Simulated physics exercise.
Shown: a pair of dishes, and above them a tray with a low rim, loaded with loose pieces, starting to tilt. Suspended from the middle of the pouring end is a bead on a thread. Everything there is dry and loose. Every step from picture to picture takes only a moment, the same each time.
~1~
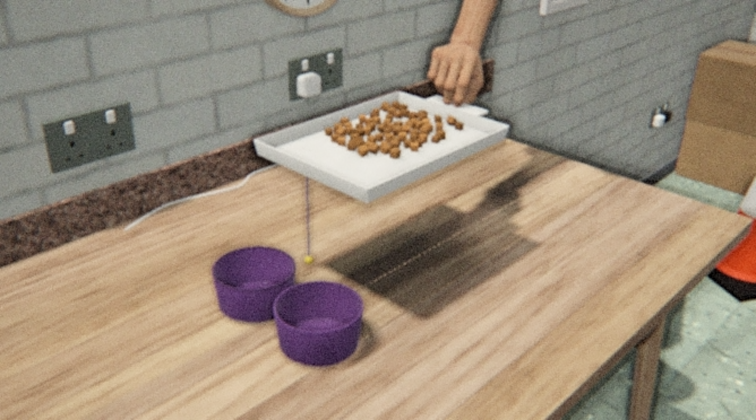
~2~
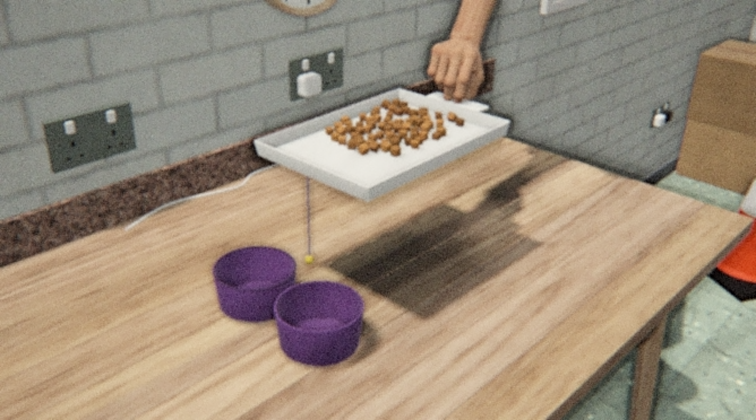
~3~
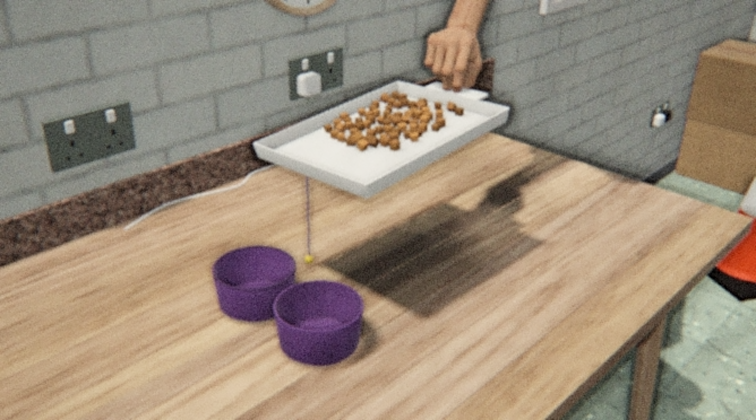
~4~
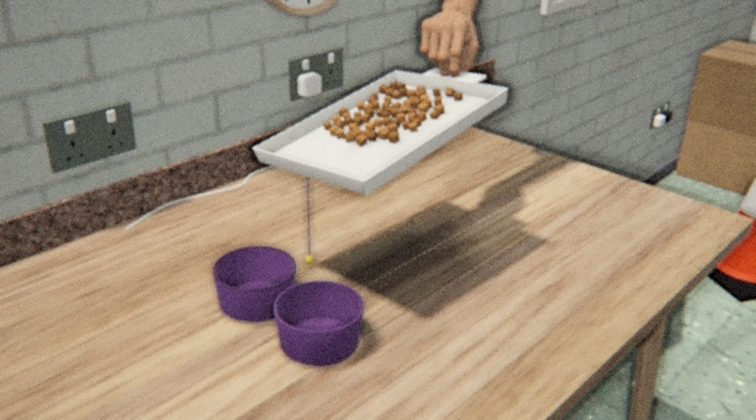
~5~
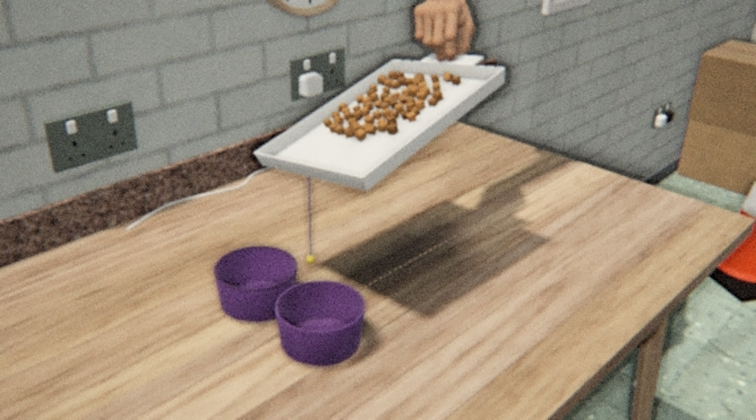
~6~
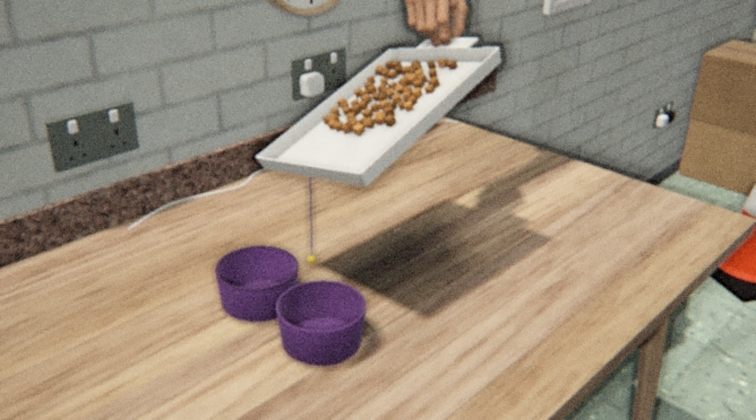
A hand raises the far end of a white tray of brown pieces above two purple dishes.
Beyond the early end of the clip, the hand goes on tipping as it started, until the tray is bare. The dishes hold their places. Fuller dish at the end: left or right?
More lands left.
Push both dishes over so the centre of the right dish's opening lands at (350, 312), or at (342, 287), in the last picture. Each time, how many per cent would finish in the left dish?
The first try yields 20% and the second yields 80%.
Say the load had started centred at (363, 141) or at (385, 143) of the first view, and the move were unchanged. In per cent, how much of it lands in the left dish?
Some 40 and then some 40 per cent.
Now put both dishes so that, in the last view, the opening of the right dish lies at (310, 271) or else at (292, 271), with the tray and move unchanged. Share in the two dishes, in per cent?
The first yields 60 per cent and the second 60 per cent.
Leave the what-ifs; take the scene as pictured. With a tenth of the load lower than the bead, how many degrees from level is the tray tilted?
That would be about 85 degrees from level.
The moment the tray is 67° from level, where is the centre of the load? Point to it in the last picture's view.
Close to (295, 136).
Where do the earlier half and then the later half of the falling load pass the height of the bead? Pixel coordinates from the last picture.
First close to (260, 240), next close to (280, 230).
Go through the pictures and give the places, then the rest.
In the first frame, corners of the pouring end at (258, 140) and (367, 187), level; middle of the load at (397, 131), brown sugar cubes; left dish at (222, 299); right dish at (286, 340); bead on its thread at (309, 260).
In the second frame, corners of the pouring end at (258, 141) and (368, 186), level; middle of the load at (398, 128).
In the third frame, corners of the pouring end at (257, 143) and (366, 183), tipped barely, lowest at the left corner; middle of the load at (397, 122).
In the fourth frame, corners of the pouring end at (257, 147) and (364, 179), tipped a little, lowest at the left corner; middle of the load at (395, 113).
In the fifth frame, corners of the pouring end at (258, 152) and (362, 175), tipped clearly, lowest at the left corner; middle of the load at (394, 103).
In the sixth frame, corners of the pouring end at (259, 156) and (360, 172), tipped clearly, lowest at the left corner; middle of the load at (391, 94); left dish at (225, 298); right dish at (289, 340).
Soon after the last picture, tray tipped steeply; nearly all on the tray; a small part in the air.
A little later, tray tipped past a quarter turn; about half on the tray; about a quarter in the left dish; a small part outside both; about a quarter in the air.
Later still, tray tipped past a quarter turn; about half in the left dish; about half outside both.
At rest, tray tipped past a quarter turn; none in the right dish; about half in the left dish; about half outside both.
